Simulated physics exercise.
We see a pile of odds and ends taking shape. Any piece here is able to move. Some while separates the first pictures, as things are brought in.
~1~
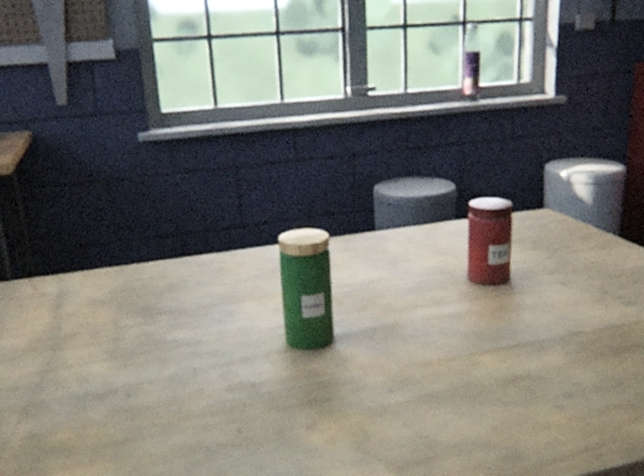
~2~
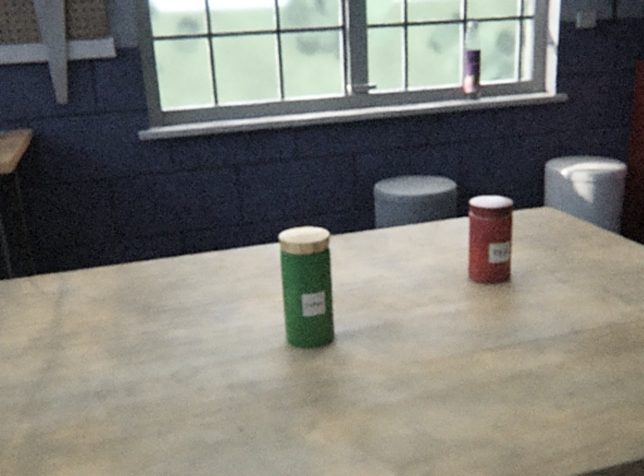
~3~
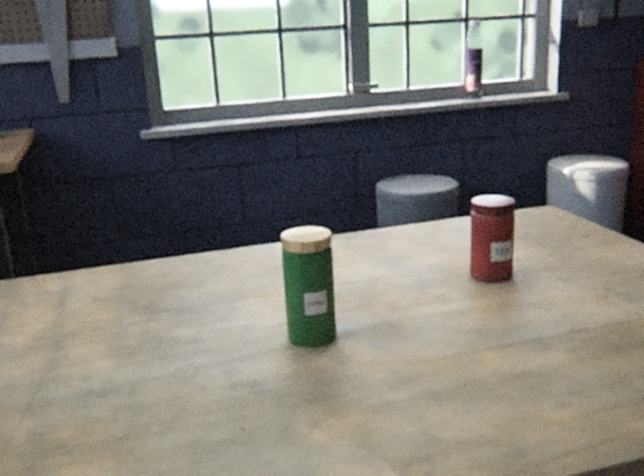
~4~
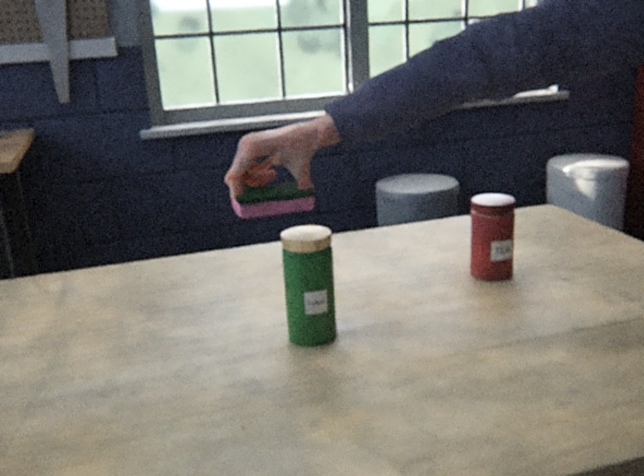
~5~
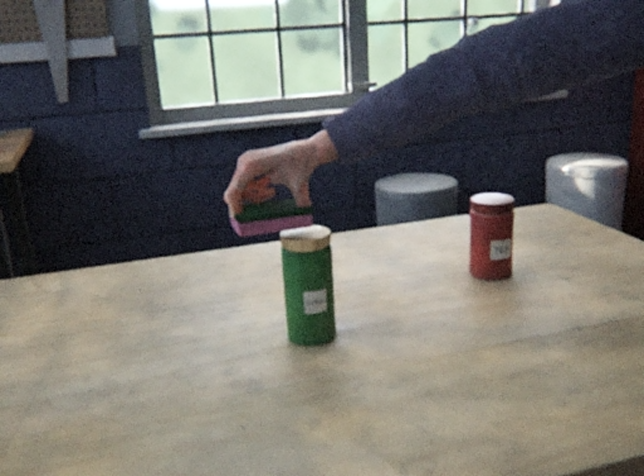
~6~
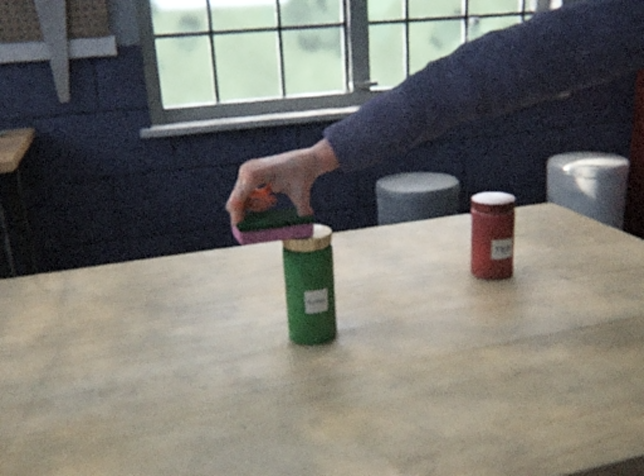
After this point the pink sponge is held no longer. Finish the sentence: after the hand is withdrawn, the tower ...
The tower topples over.
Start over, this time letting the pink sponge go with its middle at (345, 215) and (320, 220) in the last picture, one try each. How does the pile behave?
Case A: It comes down; case B: It does not fall.
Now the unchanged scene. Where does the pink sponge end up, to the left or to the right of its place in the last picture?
As we see it, to our left.
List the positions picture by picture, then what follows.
In the first frame, the last thing is not in view yet; green jar (307, 289).
In the second frame, the last thing is not in view yet; green jar (307, 287).
In the third frame, the last thing is not in view yet; green jar (309, 286).
In the fourth frame, still above its spot; pink sponge (273, 200); green jar (309, 286).
In the fifth frame, still above its spot; pink sponge (271, 217); green jar (309, 285).
In the sixth frame, in place under the hand; pink sponge (273, 226); green jar (310, 285).
Then, 0.30 s after the last picture, pink sponge now fallen.
Then, 0.40 s after the last picture, things are still on the move.
Then, 0.50 s after the last picture, as before.
Then, 1.70 s after the last picture, nothing new.
At rest, fallen, pink sponge; the other 2 in place. Seen from the same camera at the end, pink sponge near (210, 344). The pile comes apart.
